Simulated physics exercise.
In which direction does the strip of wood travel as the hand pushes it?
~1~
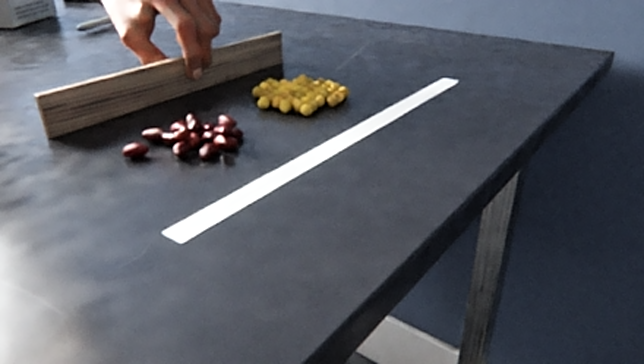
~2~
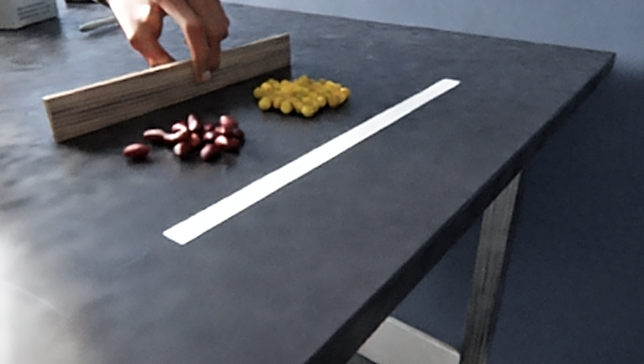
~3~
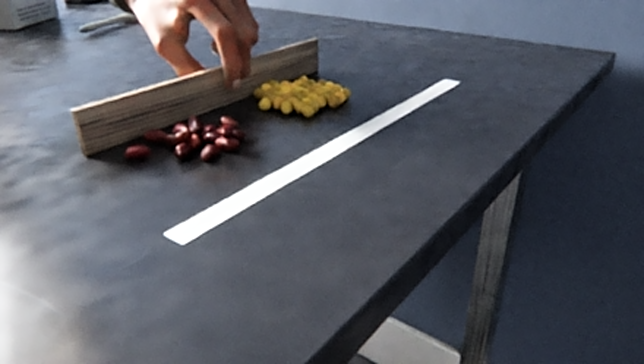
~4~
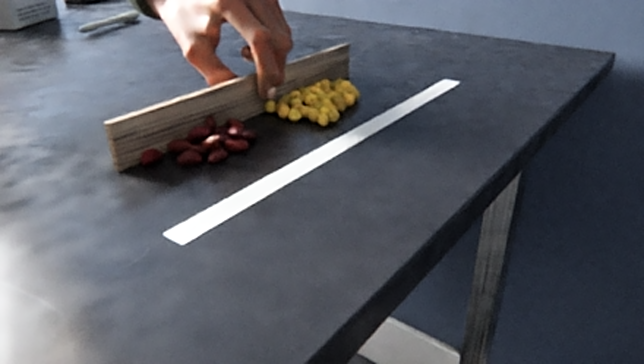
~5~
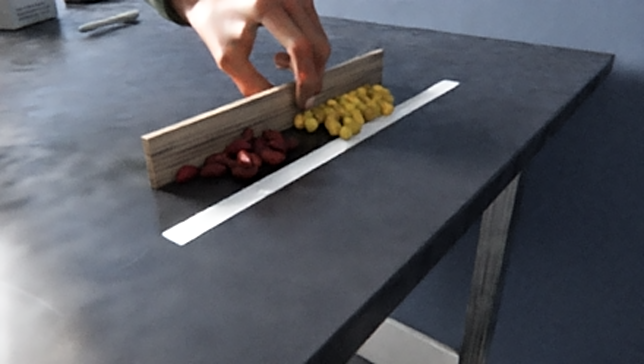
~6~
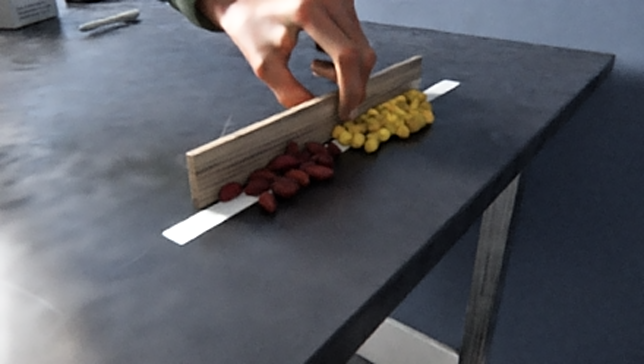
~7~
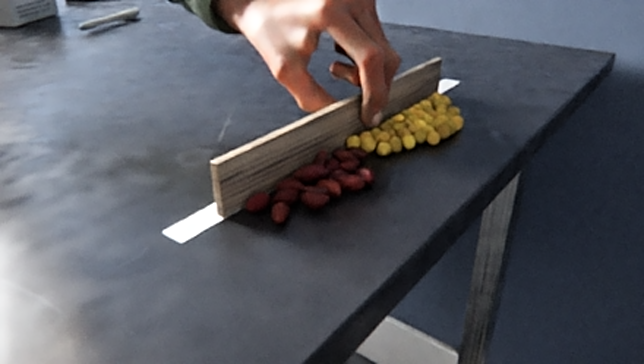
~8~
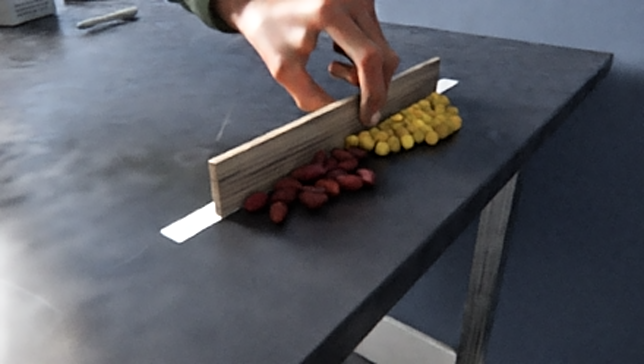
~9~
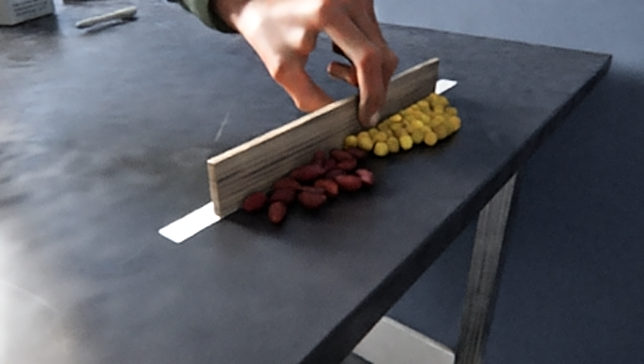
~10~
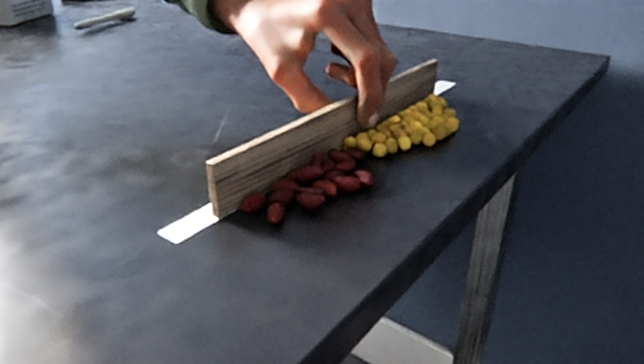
The strip of wood moves to the right, towards the white tape, and stops there.
